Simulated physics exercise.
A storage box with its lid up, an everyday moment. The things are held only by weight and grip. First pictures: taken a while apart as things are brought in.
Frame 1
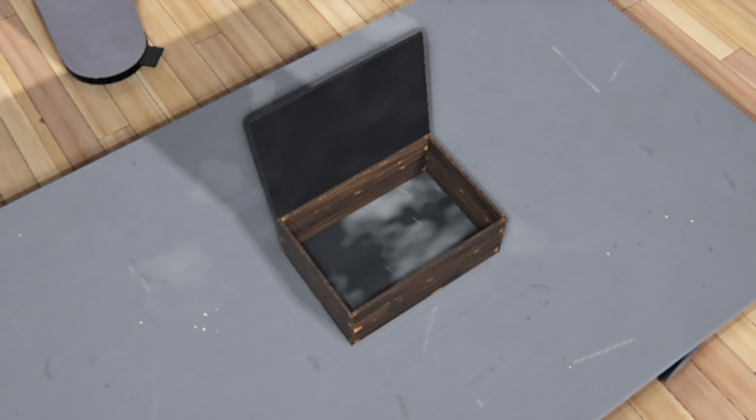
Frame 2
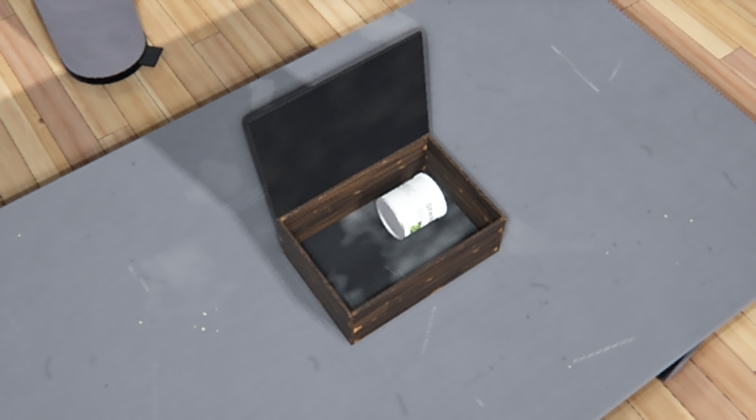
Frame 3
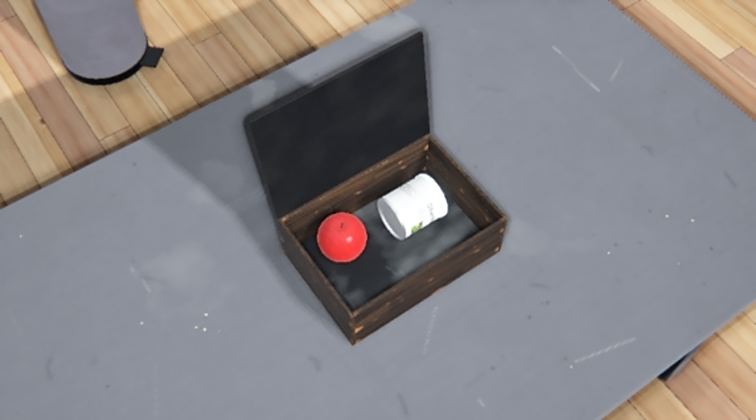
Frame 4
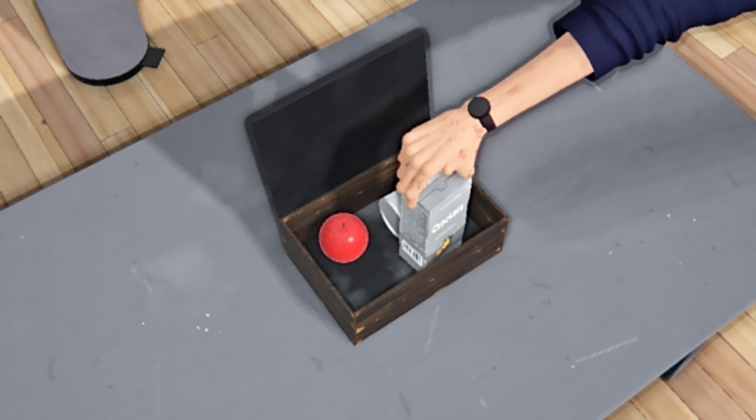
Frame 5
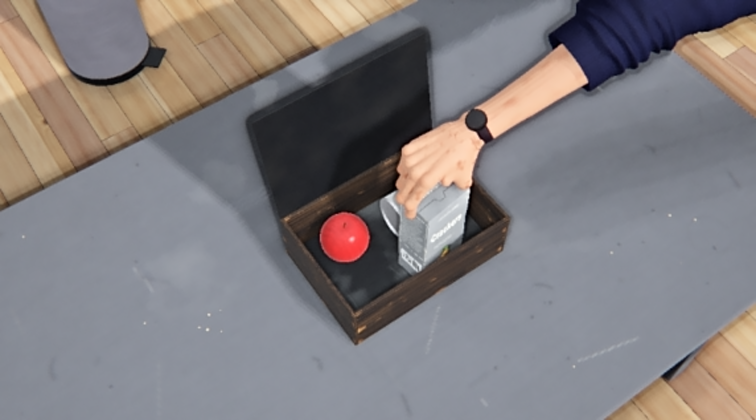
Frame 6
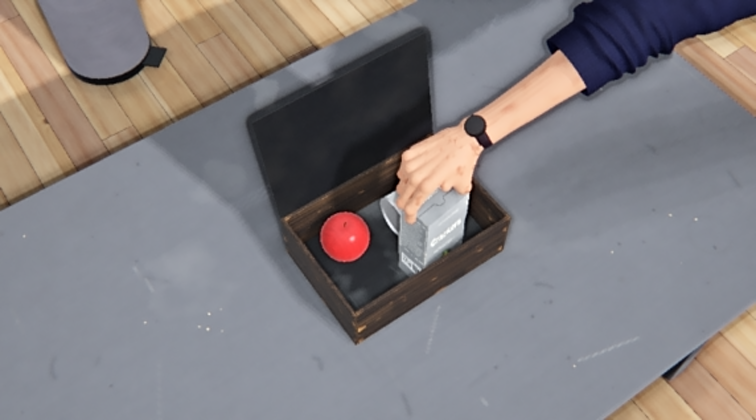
The video shows an open wooden box, empty at first, then holding a white cup and next a red apple to its left, before a hand lowers a grey carton into the box's right side and keeps hold of it.
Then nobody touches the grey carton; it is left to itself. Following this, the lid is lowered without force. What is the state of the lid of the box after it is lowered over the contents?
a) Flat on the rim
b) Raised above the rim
b, raised above the rim.
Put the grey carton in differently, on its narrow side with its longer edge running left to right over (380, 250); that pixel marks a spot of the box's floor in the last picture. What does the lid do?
With this placement the lid lies closed.
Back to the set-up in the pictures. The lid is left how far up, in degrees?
Around 40 degrees.
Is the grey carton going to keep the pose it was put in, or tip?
At the finish it holds its orientation.
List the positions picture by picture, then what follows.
In the first picture, the last thing is not in view yet.
In the second picture, the last thing is not in view yet.
In the third picture, the last thing is not in view yet; red apple (342, 238).
In the fourth picture, on its way; grey carton (433, 218); red apple (344, 238).
In the fifth picture, on its way; grey carton (432, 228); red apple (345, 238).
In the sixth picture, in place under the hand; grey carton (432, 232); red apple (345, 237).
Then, 1.10 s past the last view, lid starting down.
Then, 1.40 s past the last view, lid 76° above the rim.
Then, 1.60 s past the last view, lid 58° above the rim.
Then, 1.70 s past the last view, lid 46° above the rim.
Finally, lid 40° above the rim; all 3 still in place. Final places as the last picture's camera would see them, grey carton near (432, 232).
